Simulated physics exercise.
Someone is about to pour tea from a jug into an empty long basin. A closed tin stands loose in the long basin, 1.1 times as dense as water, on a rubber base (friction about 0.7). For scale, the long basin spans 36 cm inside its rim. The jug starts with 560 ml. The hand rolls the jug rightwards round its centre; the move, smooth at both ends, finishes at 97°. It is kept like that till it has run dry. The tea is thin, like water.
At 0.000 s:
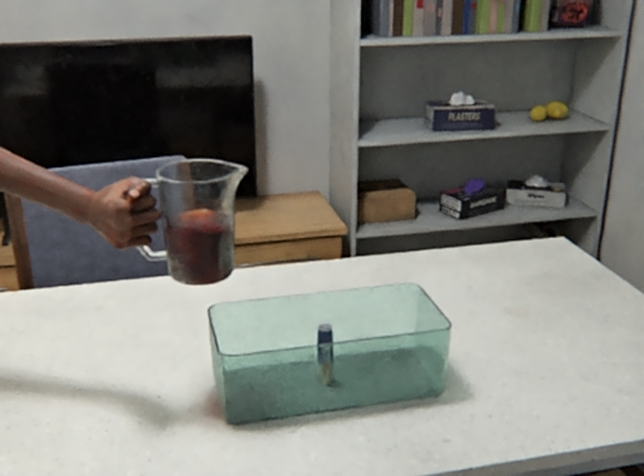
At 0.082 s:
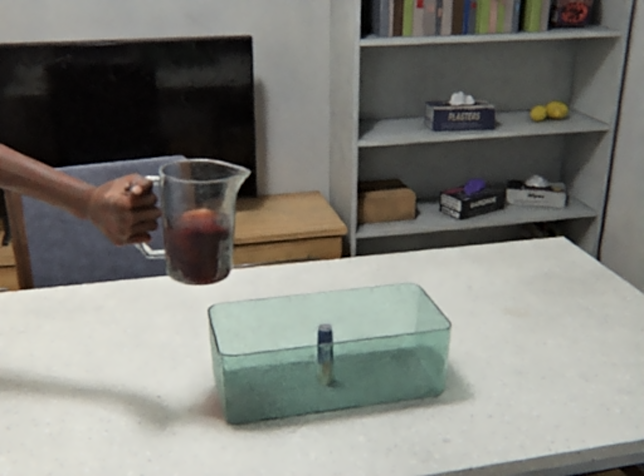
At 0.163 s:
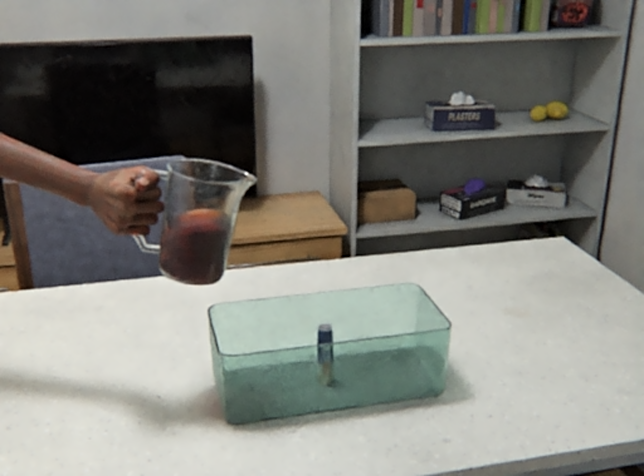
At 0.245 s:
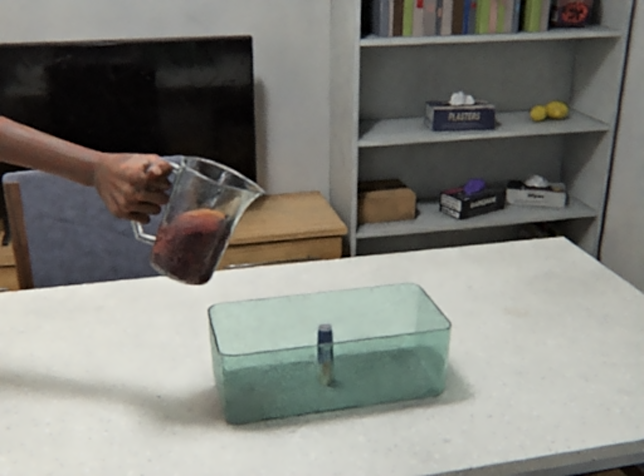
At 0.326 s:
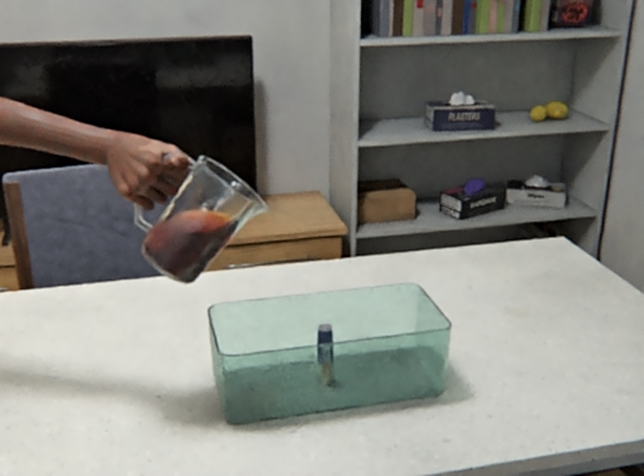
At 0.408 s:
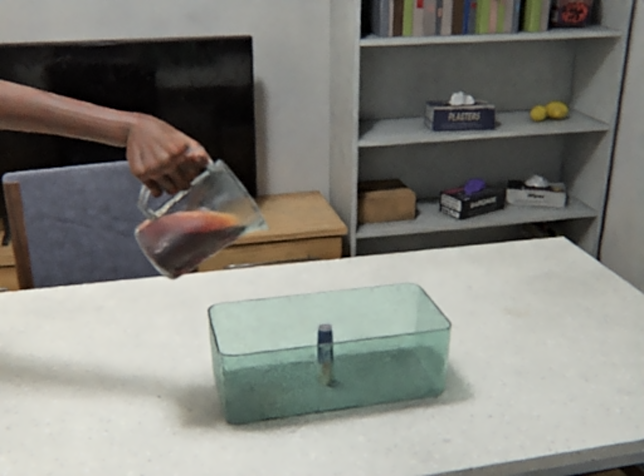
At the start, a hand holds a clear jug of dark reddish tea nearly upright, above and left of a green see-through basin with a small tin standing inside. The hand rolls the jug rightwards, slowly and then further, until it leans steeply, the tea slanting inside towards the lip while the basin and tin stay still.
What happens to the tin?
The tin topples.
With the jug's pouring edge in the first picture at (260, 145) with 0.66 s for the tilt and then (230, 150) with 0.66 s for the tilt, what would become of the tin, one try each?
First it topples; then it goes over.
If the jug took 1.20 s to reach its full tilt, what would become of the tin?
The tin topples.
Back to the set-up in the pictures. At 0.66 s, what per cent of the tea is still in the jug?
Some 76 per cent.
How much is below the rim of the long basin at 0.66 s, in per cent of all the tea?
About 4 per cent.
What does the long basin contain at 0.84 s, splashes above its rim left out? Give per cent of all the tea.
About 44 per cent.
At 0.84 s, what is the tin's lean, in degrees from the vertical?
Near 0° from upright.
By 0.66 s the tilt is 94° and 75 per cent is still to pour; the tin stands where it began.
By 0.84 s the tilt is 97° and 33 per cent is still to pour; the tin stands 2 cm from where it began.
By 1.03 s the tilt is 97° and 13 per cent is still to pour; the tin lies on its side.
By 1.24 s the tilt is 97° and 4 per cent is still to pour; the tin lies on its side.
At rest the tin lies on its side.
